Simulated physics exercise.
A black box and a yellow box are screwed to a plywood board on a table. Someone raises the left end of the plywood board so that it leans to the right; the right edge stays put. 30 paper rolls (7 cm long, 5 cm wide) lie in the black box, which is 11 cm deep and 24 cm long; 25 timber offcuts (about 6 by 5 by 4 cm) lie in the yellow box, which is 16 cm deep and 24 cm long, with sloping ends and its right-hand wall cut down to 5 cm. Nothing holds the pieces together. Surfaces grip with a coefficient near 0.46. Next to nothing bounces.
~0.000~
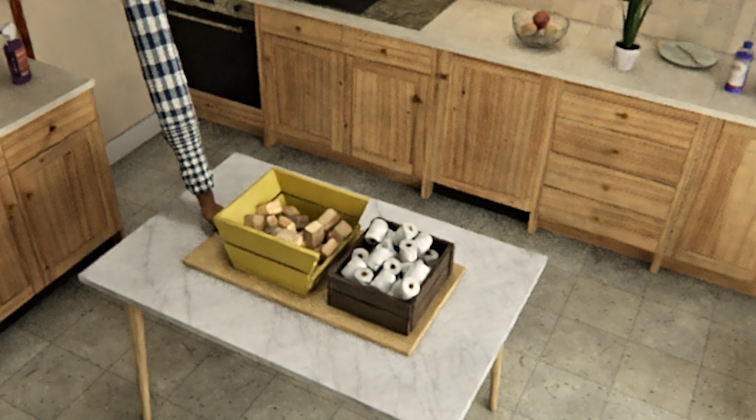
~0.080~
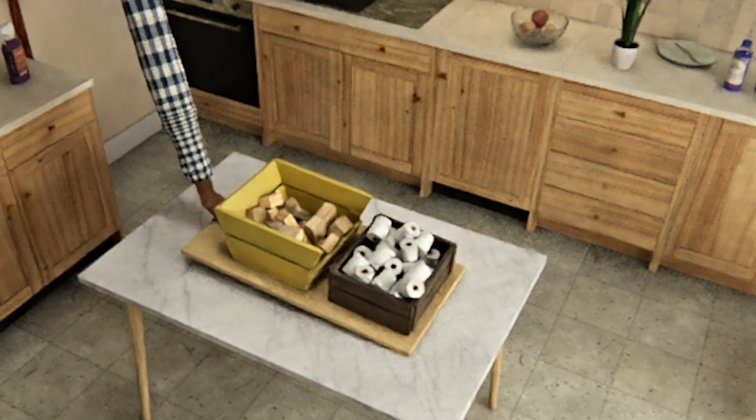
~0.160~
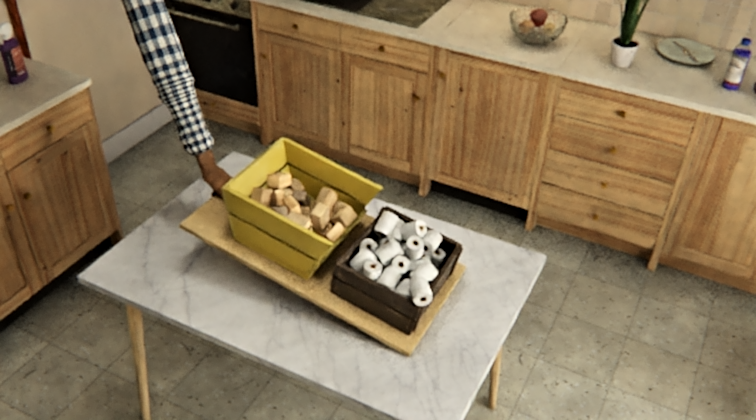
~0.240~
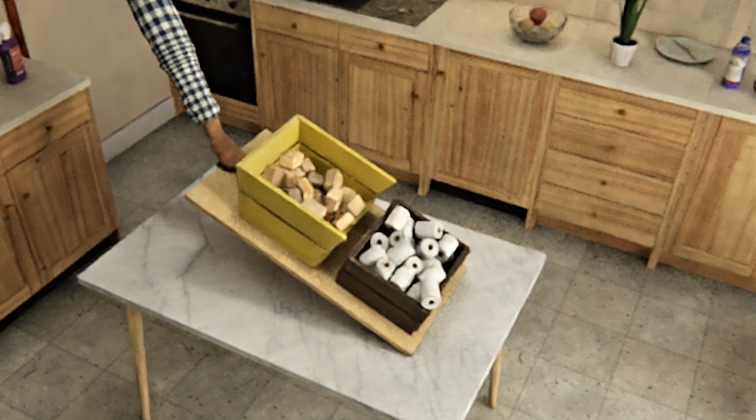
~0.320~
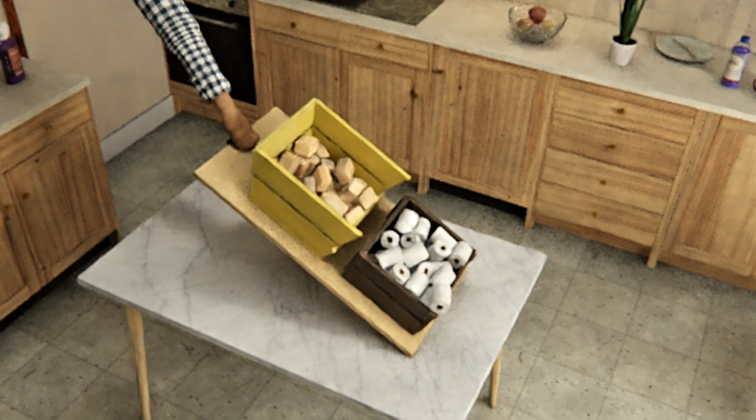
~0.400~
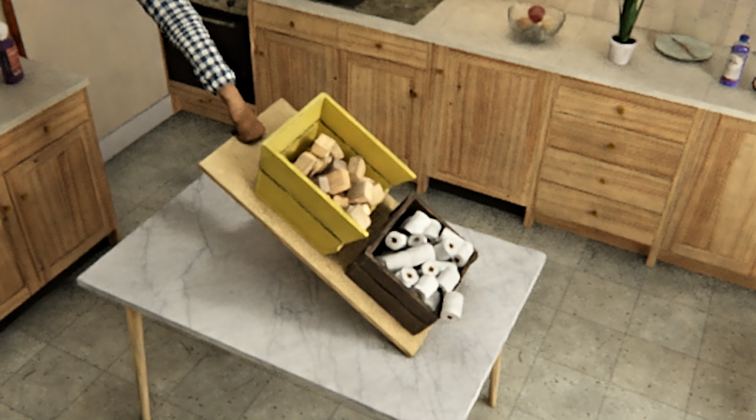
A hand in a blue-and-white checked sleeve raises the left end of a wooden board on a marble-topped table, tilting it steadily down to the right. The board carries a yellow box of wooden blocks at left and a black box of white paper rolls at right, whose contents shift as it steepens. Wooden kitchen cabinets stand behind, all seen from above.
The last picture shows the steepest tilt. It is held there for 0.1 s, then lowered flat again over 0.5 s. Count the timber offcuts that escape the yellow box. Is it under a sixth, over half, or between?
Fewer than one in six of the timber offcuts leave the yellow box.
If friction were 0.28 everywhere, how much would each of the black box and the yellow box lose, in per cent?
In that case black box 0, yellow box 0 per cent.
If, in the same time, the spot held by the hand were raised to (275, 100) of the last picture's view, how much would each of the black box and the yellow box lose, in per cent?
In that case black box 20, yellow box 50 per cent.
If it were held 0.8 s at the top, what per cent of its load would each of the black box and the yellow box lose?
In that case black box 0, yellow box 0 per cent.
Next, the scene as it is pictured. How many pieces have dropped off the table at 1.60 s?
Roughly 2.
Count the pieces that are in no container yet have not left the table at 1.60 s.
About 0.
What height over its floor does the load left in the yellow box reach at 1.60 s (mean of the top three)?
Roughly 11 cm high.
After 0.59 s, tilt 29°; black box 29 in, 1 out and yellow box 24 in, 1 out.
After 0.83 s, tilt 9°; black box 28 in, 2 out and yellow box 24 in, 1 out.
After 1.17 s, tilt 0°; black box 28 in, 2 out and yellow box 24 in, 1 out.
Outcome (at 1.60 s), black box 28 in, 2 out and yellow box 24 in, 1 out. Asked share, 1 of 25, 4 per cent.
